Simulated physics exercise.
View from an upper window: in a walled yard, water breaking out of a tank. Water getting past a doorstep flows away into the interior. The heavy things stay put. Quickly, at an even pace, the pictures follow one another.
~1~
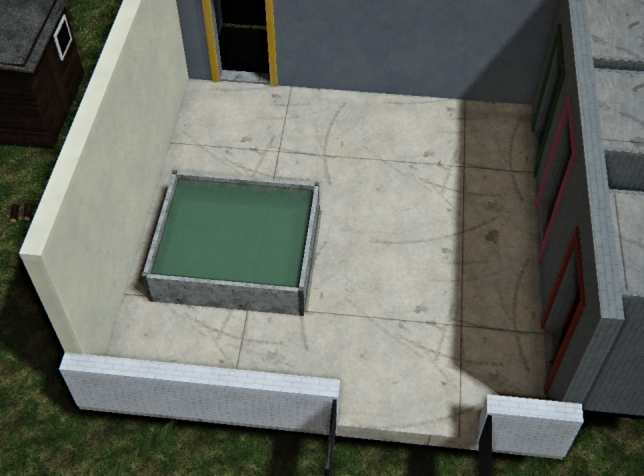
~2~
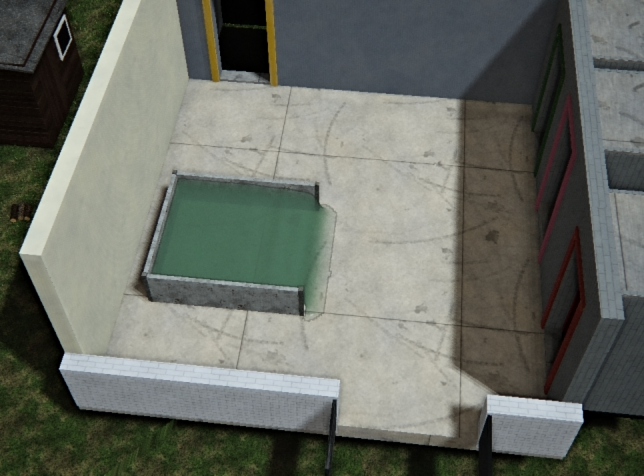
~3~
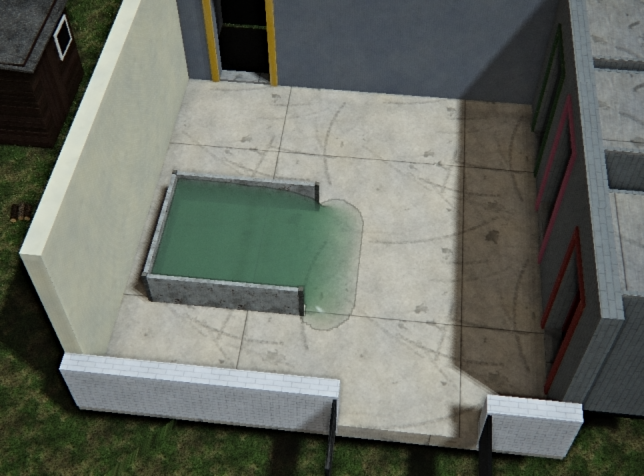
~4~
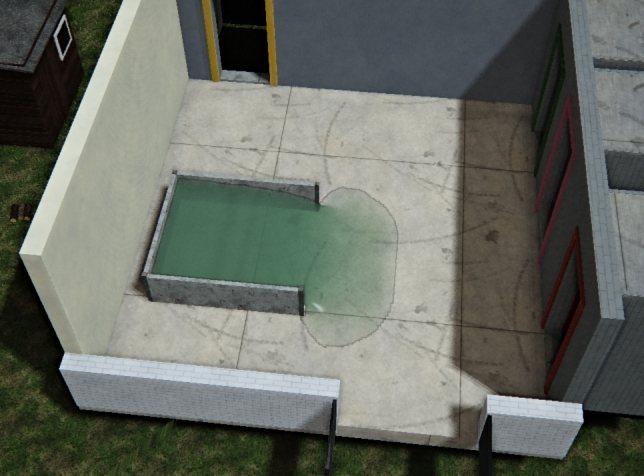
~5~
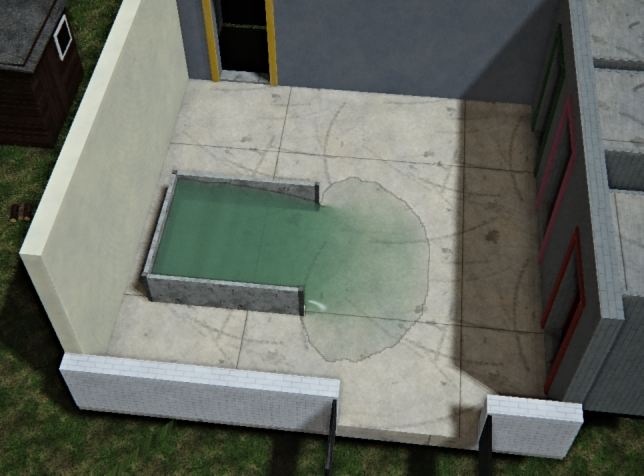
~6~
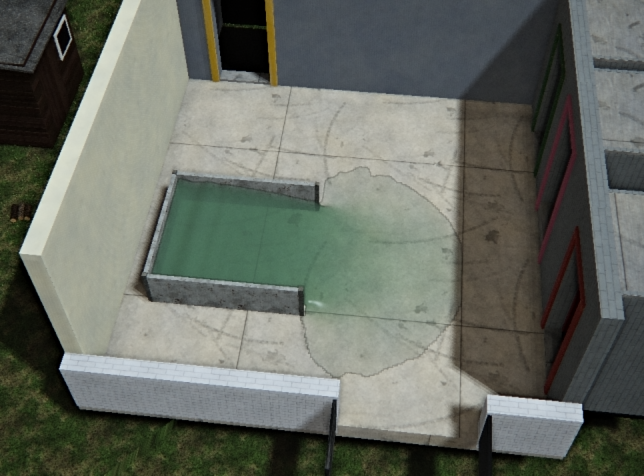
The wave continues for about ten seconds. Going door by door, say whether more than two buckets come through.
The yellow door keeps inside the allowance there, the green door exceeds the allowance there, the pink door keeps inside the allowance there, the red door exceeds the allowance there.
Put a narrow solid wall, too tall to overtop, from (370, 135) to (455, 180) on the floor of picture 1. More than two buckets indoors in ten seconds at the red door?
Reading for red: It gets too much.
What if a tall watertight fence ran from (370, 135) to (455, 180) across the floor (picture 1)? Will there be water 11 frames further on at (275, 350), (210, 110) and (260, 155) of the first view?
Results in order: Bone-dry / bone-dry / bone-dry.
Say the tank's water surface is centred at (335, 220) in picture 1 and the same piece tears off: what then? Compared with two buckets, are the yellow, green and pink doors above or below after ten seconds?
Yellow: Within the limit; green: Exceeds the limit; pink: Exceeds the limit.
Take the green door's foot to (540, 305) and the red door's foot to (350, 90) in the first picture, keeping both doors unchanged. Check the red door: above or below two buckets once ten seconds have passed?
Red door: Falls short.
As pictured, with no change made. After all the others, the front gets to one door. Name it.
That is the yellow-painted one.
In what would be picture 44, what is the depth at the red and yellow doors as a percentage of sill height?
I'd put the first at close to 180 per cent and the second at close to 40 per cent.
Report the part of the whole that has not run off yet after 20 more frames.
Around 90 in a hundred.
A moment on, water covers 35 % of the floor; the yellow door not reached, the green door not reached, the pink door wet at the sill, nothing in, the red door wet at the sill, nothing in.
Next, water covers 45 % of the floor; the yellow door not reached, the green door wet at the sill, nothing in, the pink door wet at the sill, nothing in, the red door over two buckets in.
Then, water covers 50 % of the floor; the yellow door not reached, the green door under two buckets in, the pink door wet at the sill, nothing in, the red door far over two buckets in.
Later, water covers 70 % of the floor; the yellow door wet at the sill, nothing in, the green door over two buckets in, the pink door wet at the sill, nothing in, the red door far over two buckets in.
In the end, water covers 95 % of the floor; the yellow door wet at the sill, nothing in, the green door over two buckets in, the pink door wet at the sill, nothing in, the red door far over two buckets in.
